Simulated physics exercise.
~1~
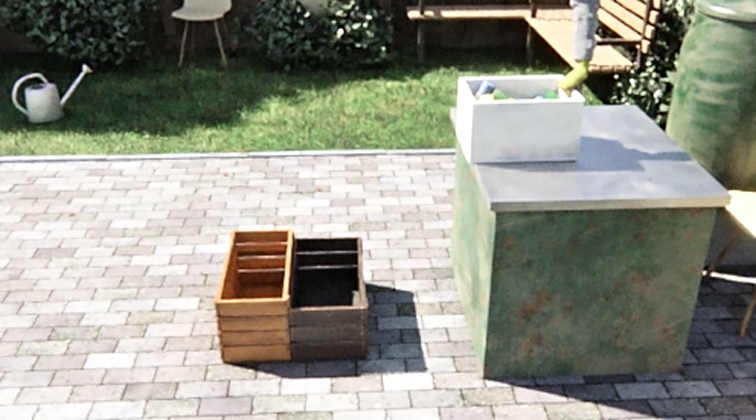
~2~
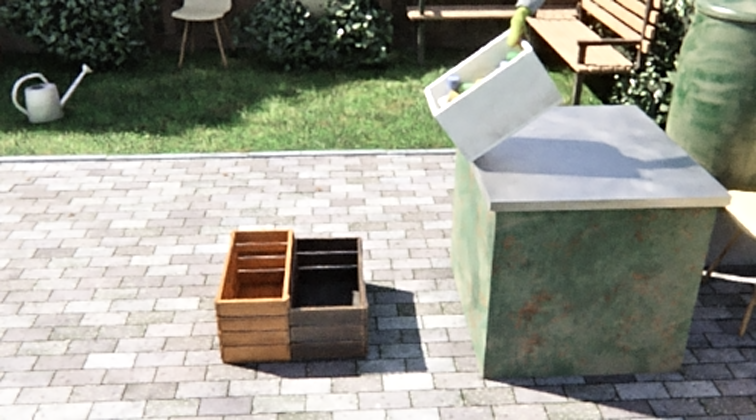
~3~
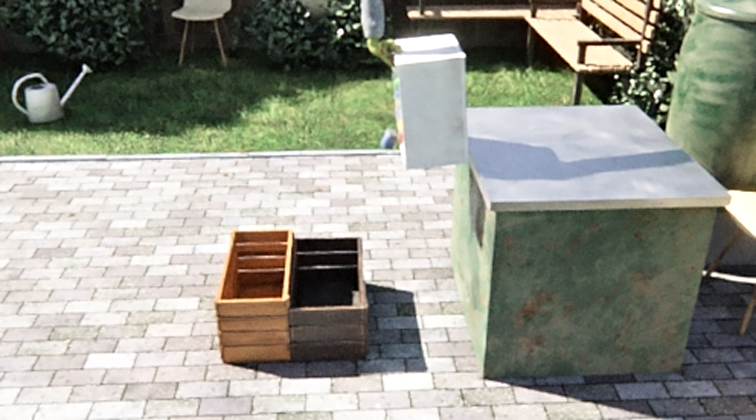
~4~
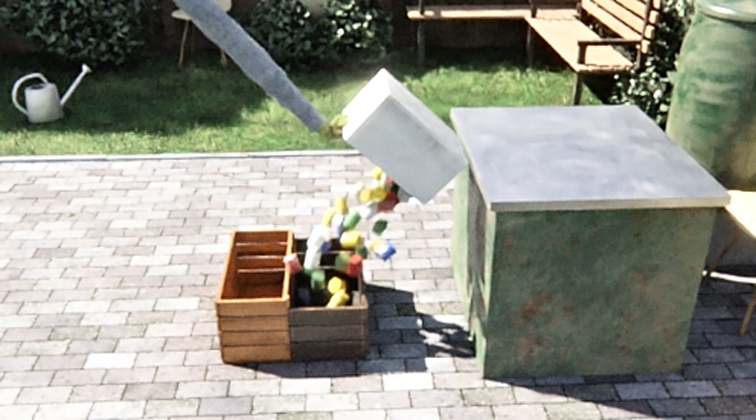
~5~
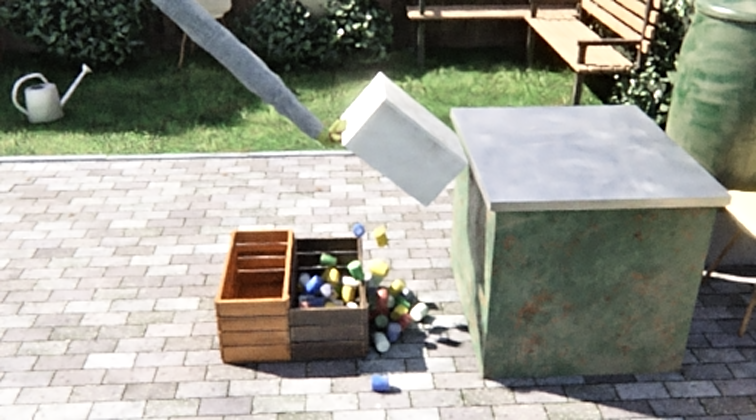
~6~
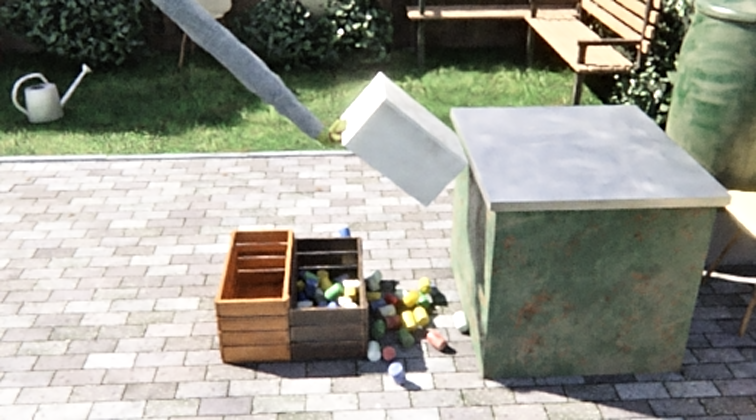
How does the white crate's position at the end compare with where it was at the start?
At the start the white crate stood upright on top of the green bench. At the end it was farther left and a little lower, held tipped over in the air just off the bench's left edge.
